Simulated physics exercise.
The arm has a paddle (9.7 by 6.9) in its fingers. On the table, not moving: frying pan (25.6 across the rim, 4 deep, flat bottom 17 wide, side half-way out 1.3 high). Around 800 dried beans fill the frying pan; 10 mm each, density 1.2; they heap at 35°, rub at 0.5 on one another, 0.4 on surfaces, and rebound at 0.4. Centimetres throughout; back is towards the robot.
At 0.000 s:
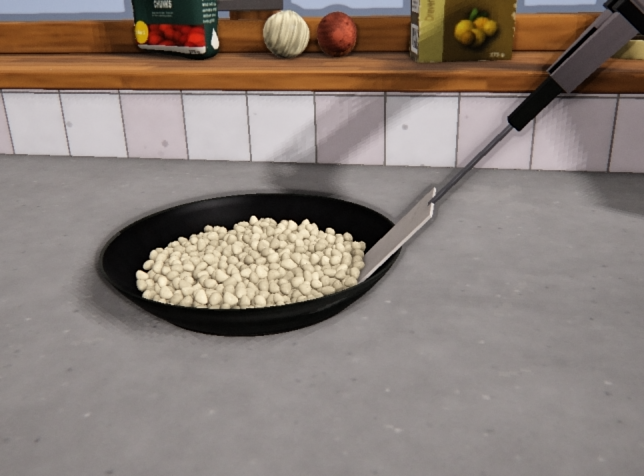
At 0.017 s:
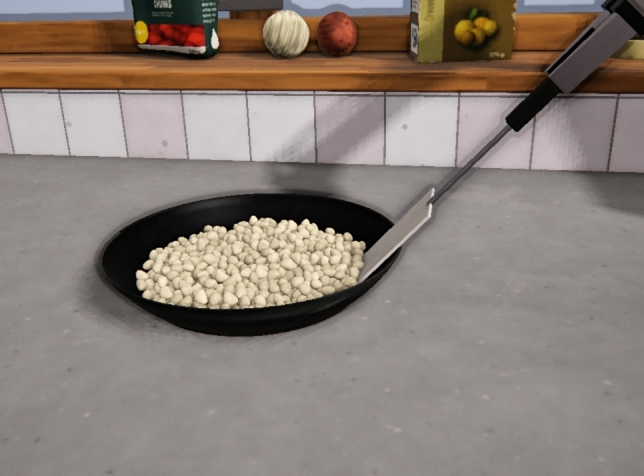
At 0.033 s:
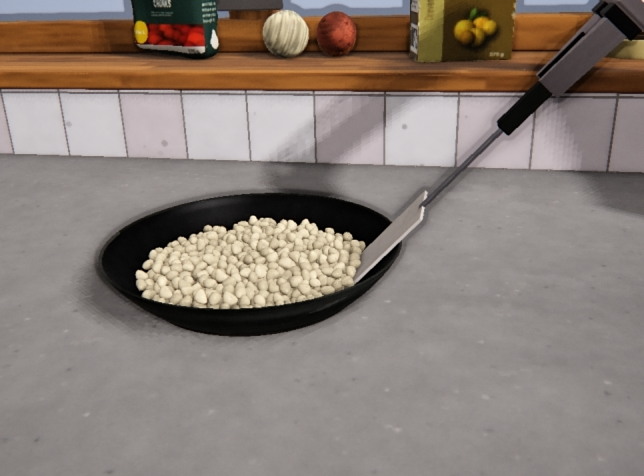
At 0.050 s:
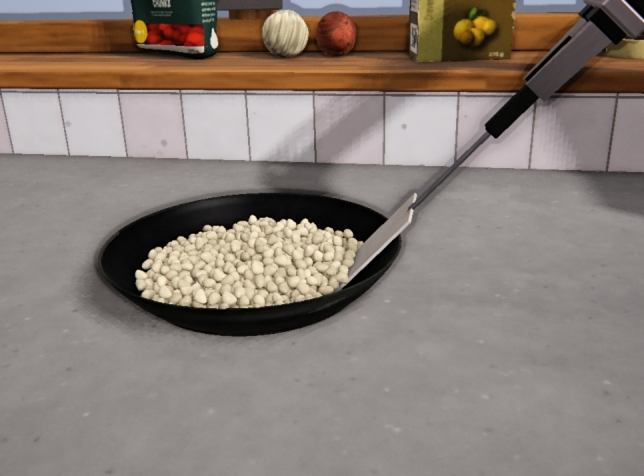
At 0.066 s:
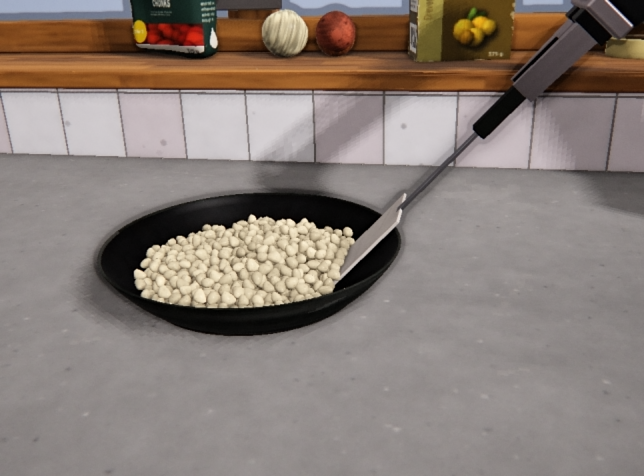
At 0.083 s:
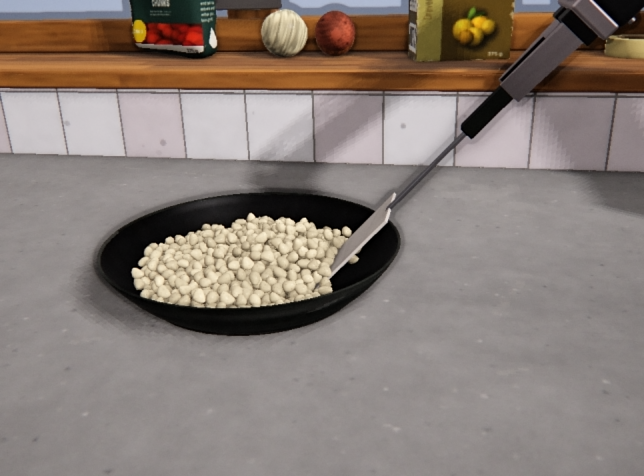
A robot arm slides a paddle slightly left through pale beans in a black frying pan.
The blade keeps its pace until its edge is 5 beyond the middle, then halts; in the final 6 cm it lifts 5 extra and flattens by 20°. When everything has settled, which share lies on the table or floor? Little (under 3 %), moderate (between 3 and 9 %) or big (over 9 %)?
On the table or floor the share is little, under 3 %.
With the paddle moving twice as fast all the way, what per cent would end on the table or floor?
In that case some 10 per cent.
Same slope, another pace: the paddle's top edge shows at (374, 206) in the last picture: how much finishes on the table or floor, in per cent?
Some 5 per cent.
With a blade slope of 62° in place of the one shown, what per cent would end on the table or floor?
In that case some 0 per cent.
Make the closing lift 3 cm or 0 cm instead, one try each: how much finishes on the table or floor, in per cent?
Some 0 and 0 per cent.
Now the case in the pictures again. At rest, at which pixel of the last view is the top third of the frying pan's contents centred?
At about (178, 246).
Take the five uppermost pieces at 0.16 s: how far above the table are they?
Some 4 cm.
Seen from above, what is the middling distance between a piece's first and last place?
Some 2 cm.
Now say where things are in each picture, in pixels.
In the first picture, paddle top edge at (433, 201), sloping 48°; upper third of the load around (260, 258), from x 140 to 360, top at y 220; 804 in the frying pan.
In the second picture, paddle top edge at (432, 202), sloping 48°; upper third of the load around (260, 257), from x 140 to 360, top at y 220.
In the third picture, paddle top edge at (424, 204), sloping 48°; upper third of the load around (260, 256), from x 140 to 360, top at y 220.
In the fourth picture, paddle top edge at (413, 207), sloping 48°; upper third of the load around (260, 254), from x 140 to 360, top at y 220.
In the fifth picture, paddle top edge at (402, 207), sloping 48°; upper third of the load around (258, 252), from x 140 to 360, top at y 220.
In the sixth picture, paddle top edge at (391, 207), sloping 48°; upper third of the load around (254, 251), from x 135 to 355, top at y 220; 804 in the frying pan.
After 0.16 s, sloping 48°, highest piece 4 above the table; 804 in the frying pan.
After 0.23 s, sloping 38°, highest piece 6 above the table; 804 in the frying pan.
After 0.47 s, sloping 28°, highest piece 5 above the table; 801 in the frying pan, 1 on the table or floor, 2 on the blade or in flight.
After 1.52 s, sloping 28°, highest piece 5 above the table; 800 in the frying pan, 4 on the table or floor.
At rest, 800 in the frying pan, 4 on the table or floor. That is 0 % on the table or floor.
